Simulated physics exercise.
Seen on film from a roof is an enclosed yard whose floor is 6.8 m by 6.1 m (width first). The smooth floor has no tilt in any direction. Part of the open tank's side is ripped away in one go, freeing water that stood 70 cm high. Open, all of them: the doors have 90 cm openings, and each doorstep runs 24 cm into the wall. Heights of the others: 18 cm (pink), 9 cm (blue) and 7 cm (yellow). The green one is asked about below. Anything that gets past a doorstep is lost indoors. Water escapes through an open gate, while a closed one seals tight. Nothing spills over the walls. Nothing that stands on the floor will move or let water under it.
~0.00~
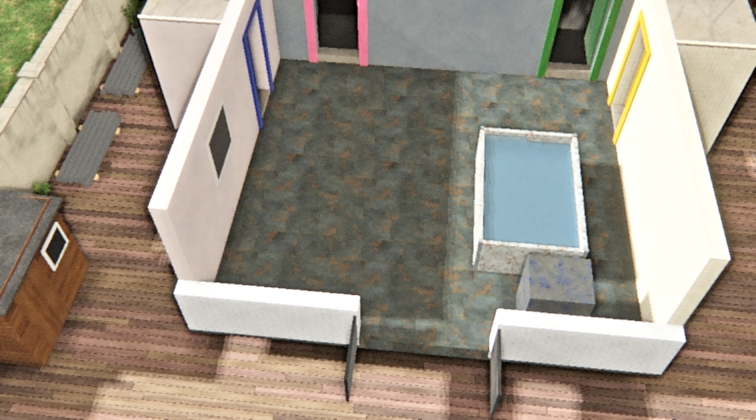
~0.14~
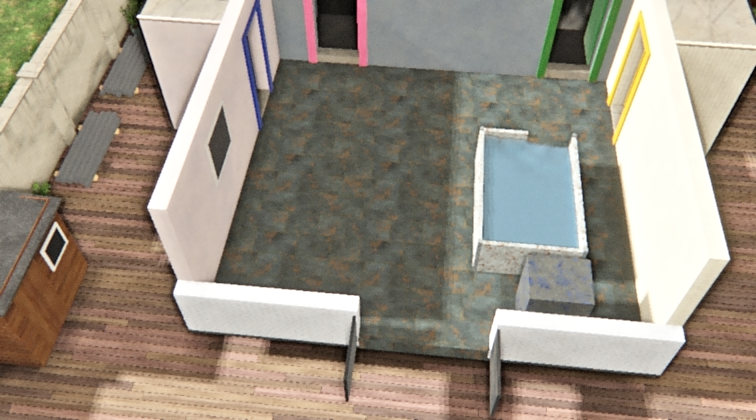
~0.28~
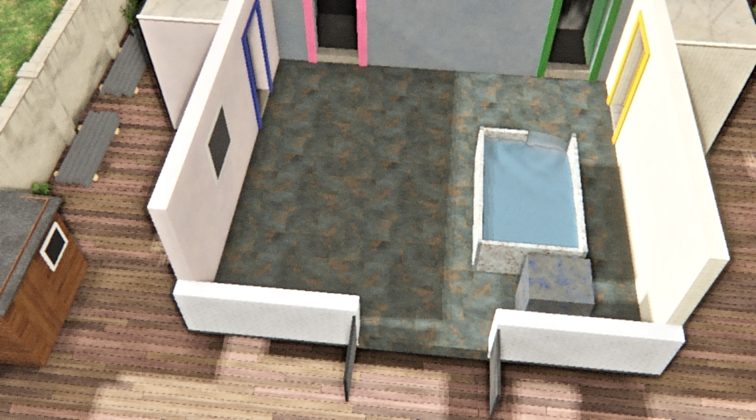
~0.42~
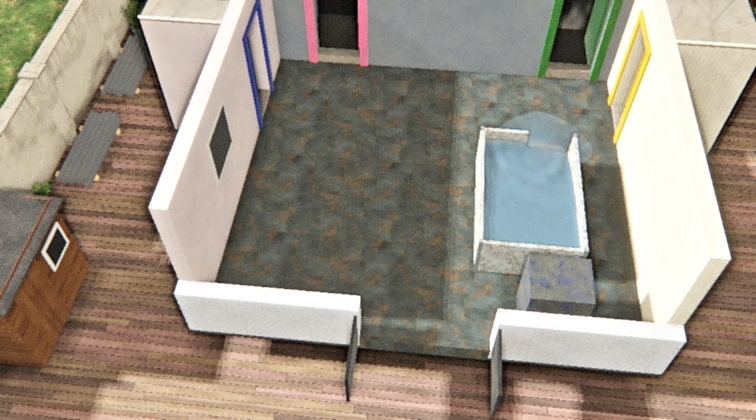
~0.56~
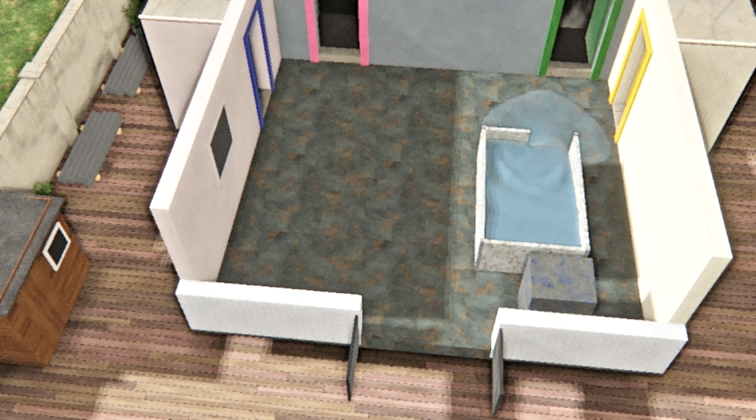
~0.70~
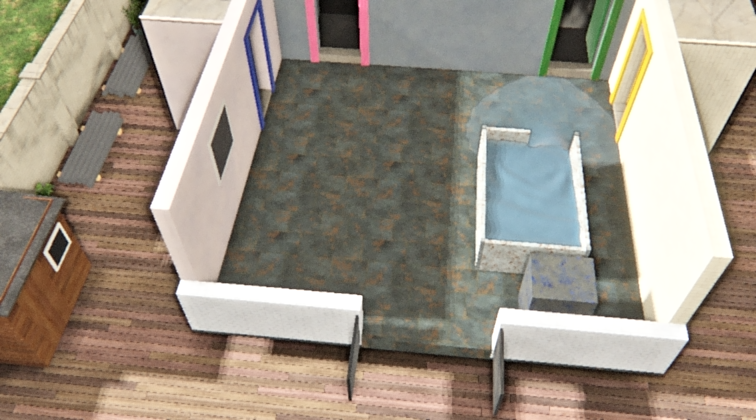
Water poured out through a gap in the far side of a white-walled tank in an enclosed yard, then spread across the dark floor in a widening fan toward the green door, leaving it dry.
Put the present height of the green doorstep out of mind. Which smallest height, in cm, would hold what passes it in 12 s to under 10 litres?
It would have to be roughly 28 cm high.
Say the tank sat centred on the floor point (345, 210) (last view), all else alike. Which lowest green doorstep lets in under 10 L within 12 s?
Near 11.0 cm.
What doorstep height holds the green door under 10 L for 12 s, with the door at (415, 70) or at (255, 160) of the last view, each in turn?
5.5 and 5.5 cm.
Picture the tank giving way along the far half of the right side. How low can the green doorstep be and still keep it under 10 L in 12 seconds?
Then something near 28 cm.
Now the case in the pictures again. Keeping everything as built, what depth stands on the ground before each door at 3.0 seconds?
In cm - green: 26, pink: 4, blue: 0, yellow: 20.
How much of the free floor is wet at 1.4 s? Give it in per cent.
Approximately 15 % of it.
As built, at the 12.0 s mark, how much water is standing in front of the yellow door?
It works out to about 7.5 centimetres deep.
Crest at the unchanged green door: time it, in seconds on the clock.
Around 1.8 s, give or take.
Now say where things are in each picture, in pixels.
The open tank at (530, 188) is whole and still, 70 cm deep; the green door at (577, 39) is dry, in the first picture.
Water pours out on the far side and has run 0.3 m, to a hidden place; about 9 cm deep outside, 70 cm at the back, in the second picture.
Water pours out on the far side and has run 0.8 m, to (535, 133); about 10 cm deep outside, 70 cm at the back, in the third picture.
The gap is on the far side, the front 1.3 m out at (535, 113); the back of the open tank holds 70 cm, in the fourth picture.
The front is at (538, 92), 1.9 m from the gap on the far side; 3.1 m2 of floor is wet, 70 cm left at the back, in the fifth picture.
Water pours out on the far side and has run 2.4 m, to (535, 76); about 4 cm deep outside, 66 cm at the back; the green door at (579, 38), 2.5 m from the gap, is still 0.2 m from the nearest water, in the sixth picture.
After 1.4 s water covers 15 % of the floor, deepest (40 cm) near (604, 84); 29 cm at the green door, 5 litres in over its 20 cm doorstep.
After 3.0 s water covers 25 % of the floor, deepest (26 cm) near (550, 81); 26 cm at the green door, 63 litres in over its 20 cm doorstep.
After 12.0 s water covers 90 % of the floor, deepest (8 cm) near (210, 310); 7 cm at the green door, 75 litres in over its 20 cm doorstep.
At the green door as built, the water arrived by 0.8 s and peaked near 34 cm at 1.8 s.
With a doorstep of 25 cm, 25 litres would have come in within the 12 s; with 34 cm, 1 litre. So under 10 litres takes about 28 cm.
